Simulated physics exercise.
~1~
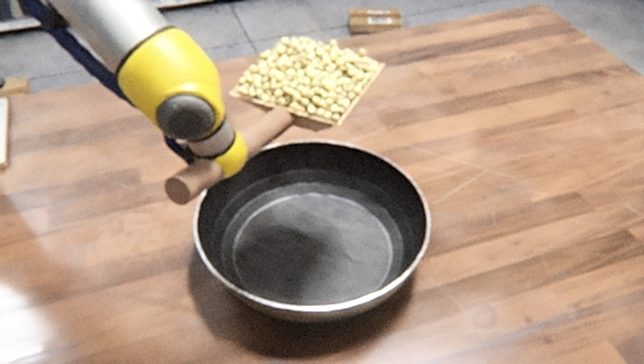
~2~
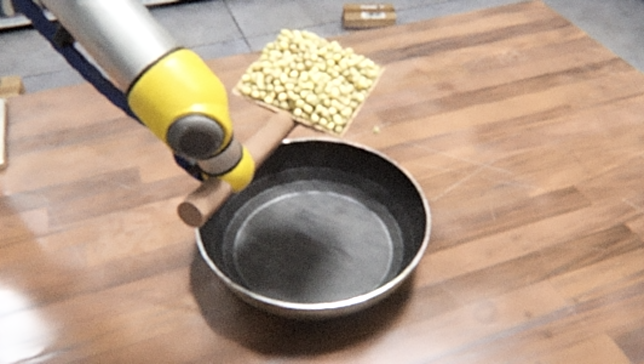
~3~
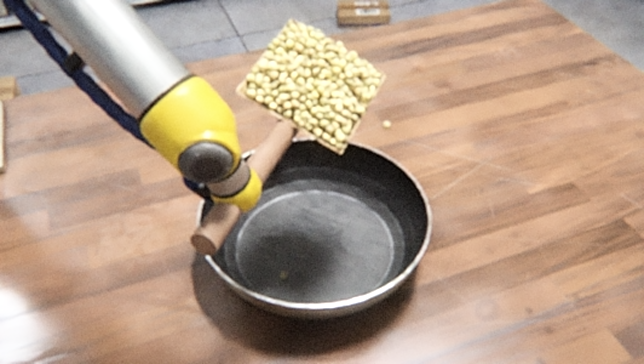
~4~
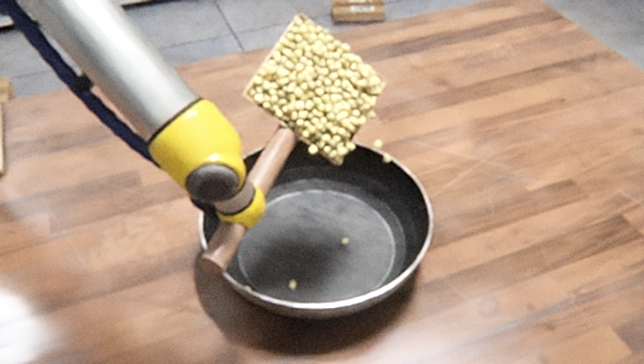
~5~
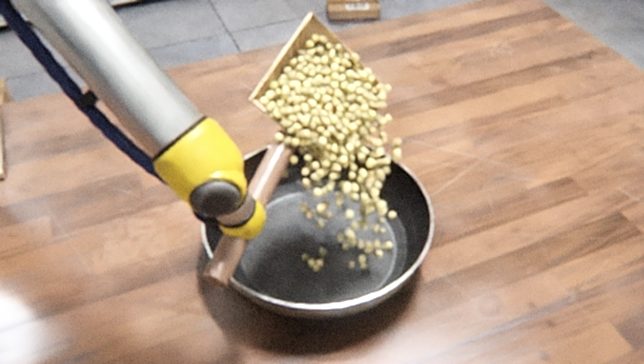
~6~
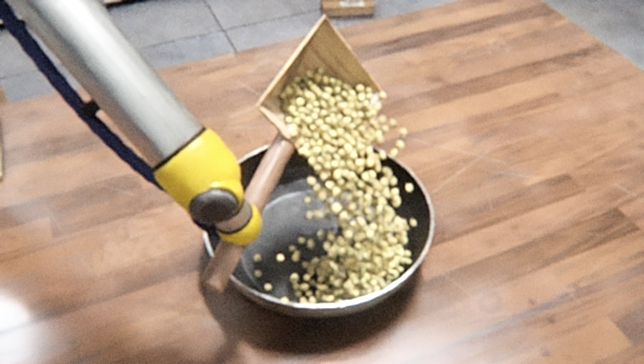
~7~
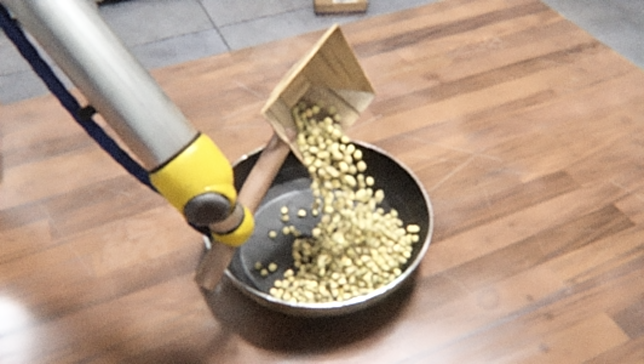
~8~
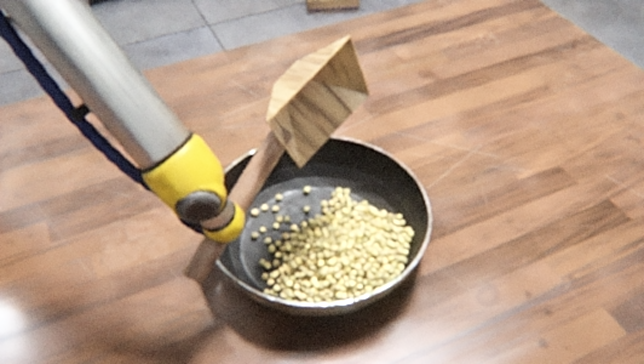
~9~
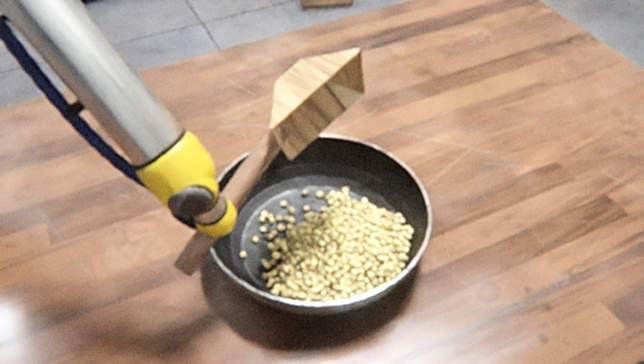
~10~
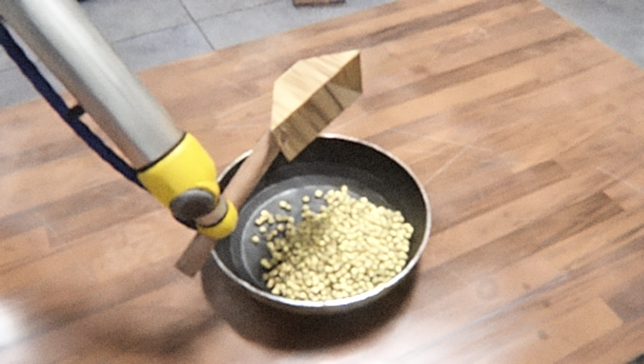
On a wood-plank surface with grey tiles beyond it, a grey and yellow robot arm holds a wooden scoop heaped with pale yellow beans beside a dark round pan. The arm steadily tips the scoop toward the pan, and a few beans drop first. The trickle then thickens into a dense stream that pours over the scoop's edge and spreads across the pan's right side. As the scoop turns further, the last beans slide out. It stops steeply tipped and empty above the rim, while the beans lie still in a broad pile with a few scattered at its left.
